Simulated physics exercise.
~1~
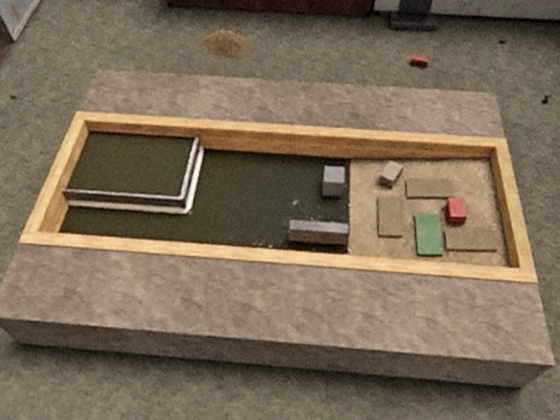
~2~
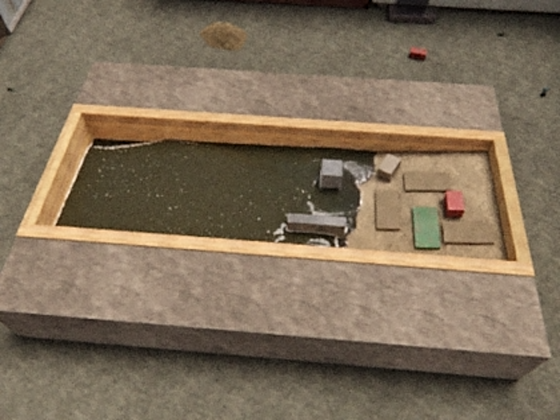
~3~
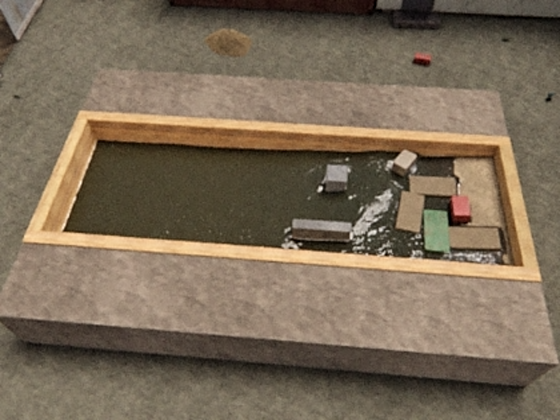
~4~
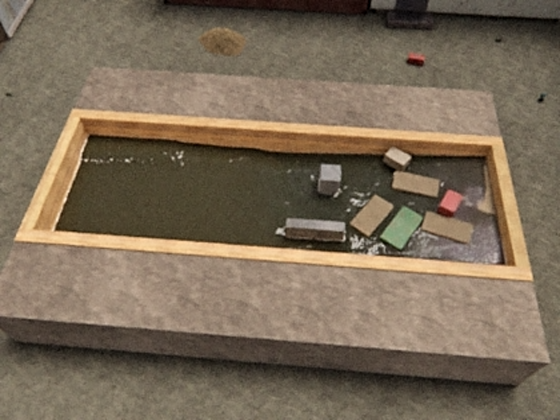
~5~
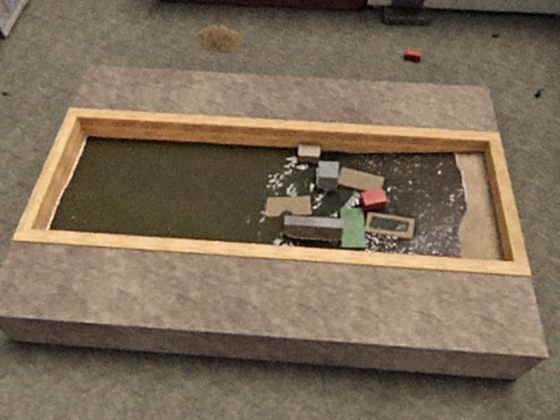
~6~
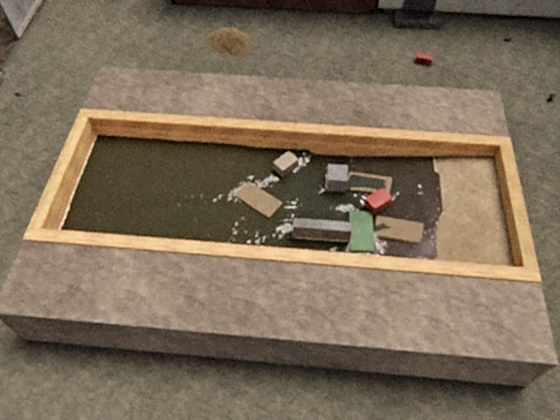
Water released from behind a barrier at the left of a long wooden-sided tank surged up the sandy slope, lifted the scattered blocks and flat pieces, then drew back, carrying them left until they floated around and beyond two grey blocks.
